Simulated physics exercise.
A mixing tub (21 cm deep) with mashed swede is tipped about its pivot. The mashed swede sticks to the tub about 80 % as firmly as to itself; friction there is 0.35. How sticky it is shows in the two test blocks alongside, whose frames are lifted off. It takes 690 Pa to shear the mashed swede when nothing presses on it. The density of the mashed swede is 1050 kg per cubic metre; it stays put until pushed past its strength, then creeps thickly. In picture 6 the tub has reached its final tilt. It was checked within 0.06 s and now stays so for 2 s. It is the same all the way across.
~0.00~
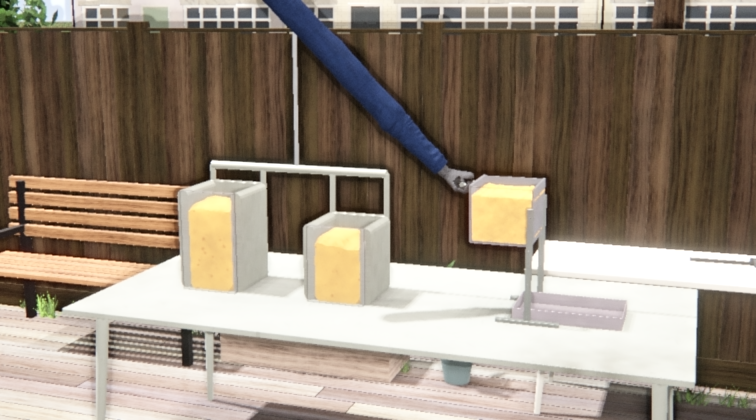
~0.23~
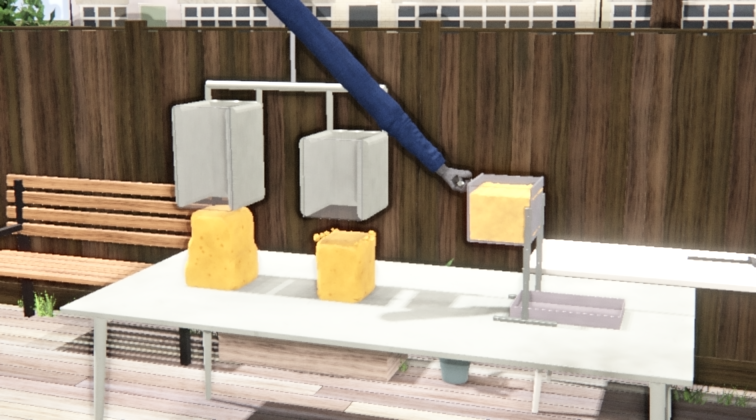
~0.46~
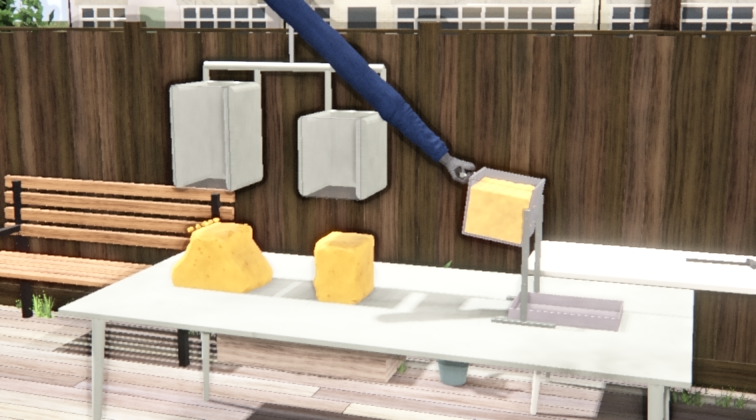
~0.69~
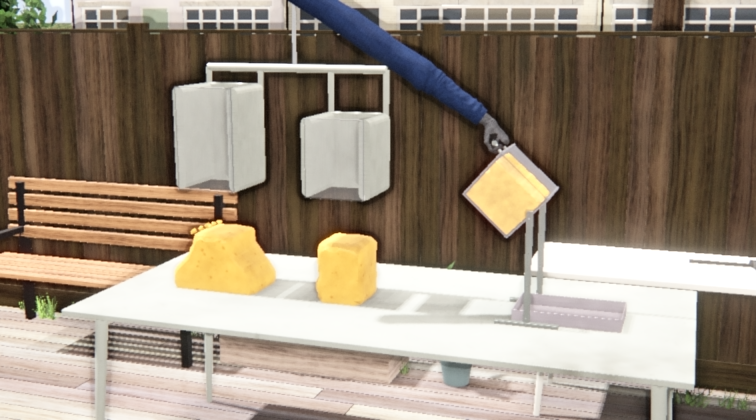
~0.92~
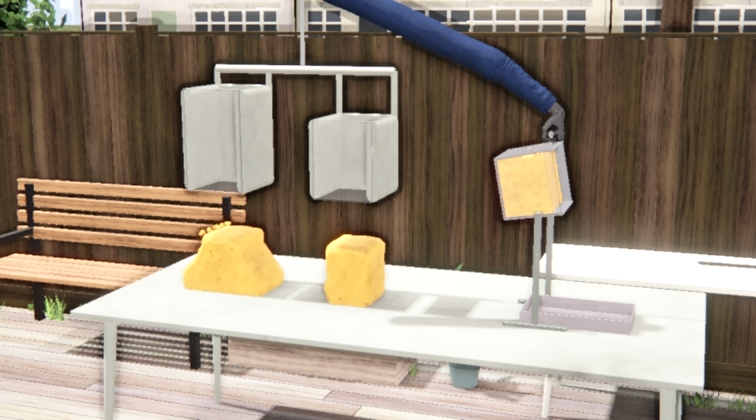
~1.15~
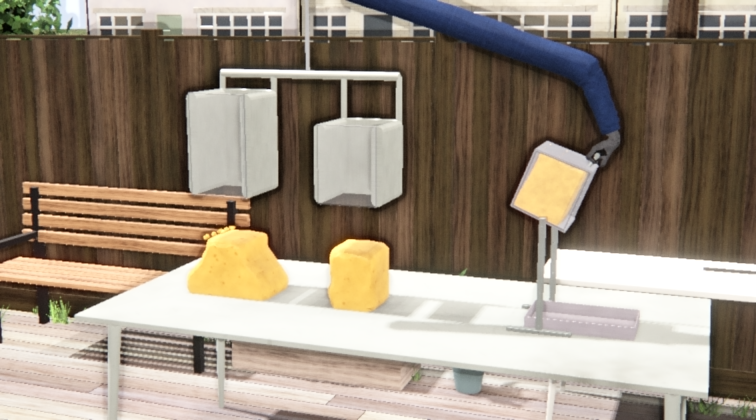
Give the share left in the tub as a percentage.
The share left in the tub is near 0 %.
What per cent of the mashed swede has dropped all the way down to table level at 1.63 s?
About 4 %.
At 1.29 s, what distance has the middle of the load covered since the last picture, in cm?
Roughly 5 cm.
By 1.29 s, the tub is at 111 degrees and holds 89 %.
By 1.46 s, the tub is at 111 degrees and holds 40 %.
By 1.63 s, the tub is at 111 degrees and holds 15 %.
By 1.80 s, the tub is at 111 degrees and holds 0 %.
By 3.15 s, at the end, the tub is at 111 degrees and holds 0 %.
